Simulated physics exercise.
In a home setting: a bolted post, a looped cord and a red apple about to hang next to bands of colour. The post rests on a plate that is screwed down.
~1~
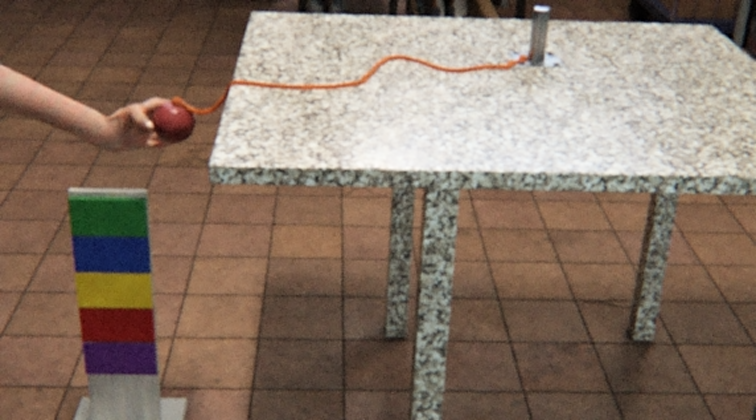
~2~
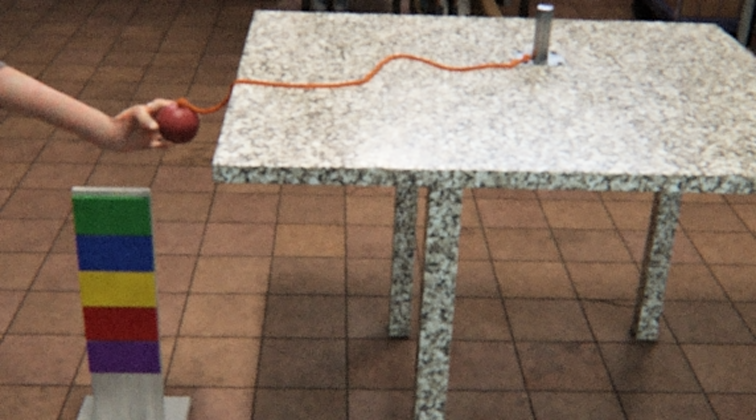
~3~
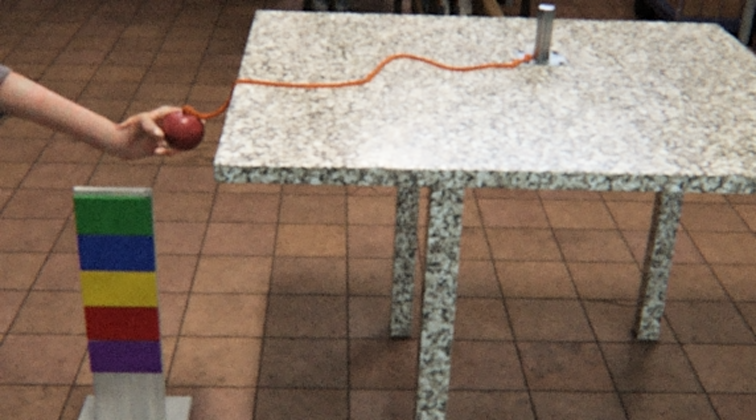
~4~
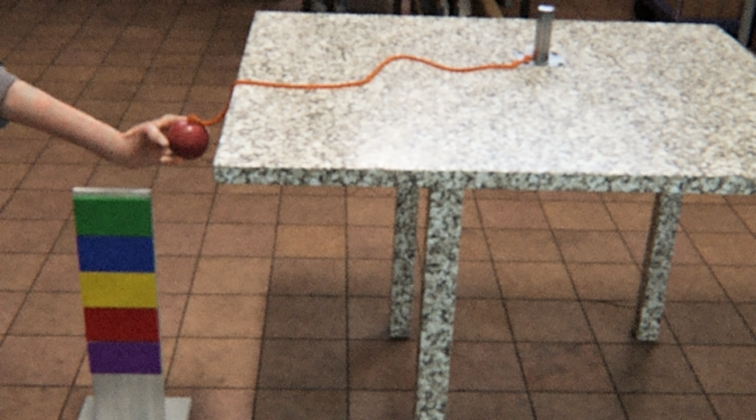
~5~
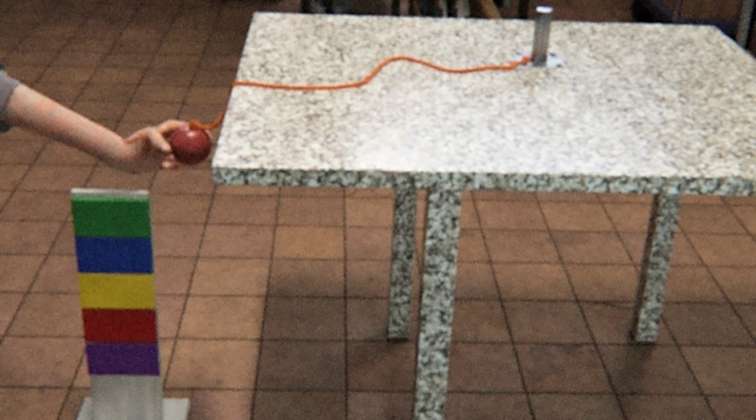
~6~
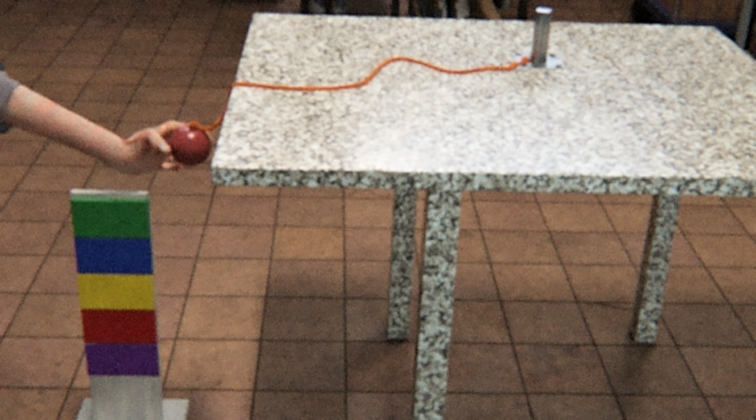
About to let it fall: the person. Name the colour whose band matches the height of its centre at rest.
That would be blue.
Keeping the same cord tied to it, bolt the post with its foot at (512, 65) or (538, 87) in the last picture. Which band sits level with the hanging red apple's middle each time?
First try: Yellow; second try: Yellow.
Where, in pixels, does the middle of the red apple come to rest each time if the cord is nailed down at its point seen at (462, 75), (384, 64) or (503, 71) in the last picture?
In order: (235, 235), then (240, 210), then (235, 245).
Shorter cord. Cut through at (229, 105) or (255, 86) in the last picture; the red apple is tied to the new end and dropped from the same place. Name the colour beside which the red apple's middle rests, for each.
Taking them in turn, you'd get green, then none, it hangs higher.
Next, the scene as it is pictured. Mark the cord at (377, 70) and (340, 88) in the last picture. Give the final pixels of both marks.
At (314, 70), then (238, 77).
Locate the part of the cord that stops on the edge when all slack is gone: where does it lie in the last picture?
The bit in question sits close to (340, 88).
Early on, apple near (232, 245); level with blue.
Midway, apple near (234, 253); level with blue.
Finally, apple near (237, 254); level with blue. The blue one.
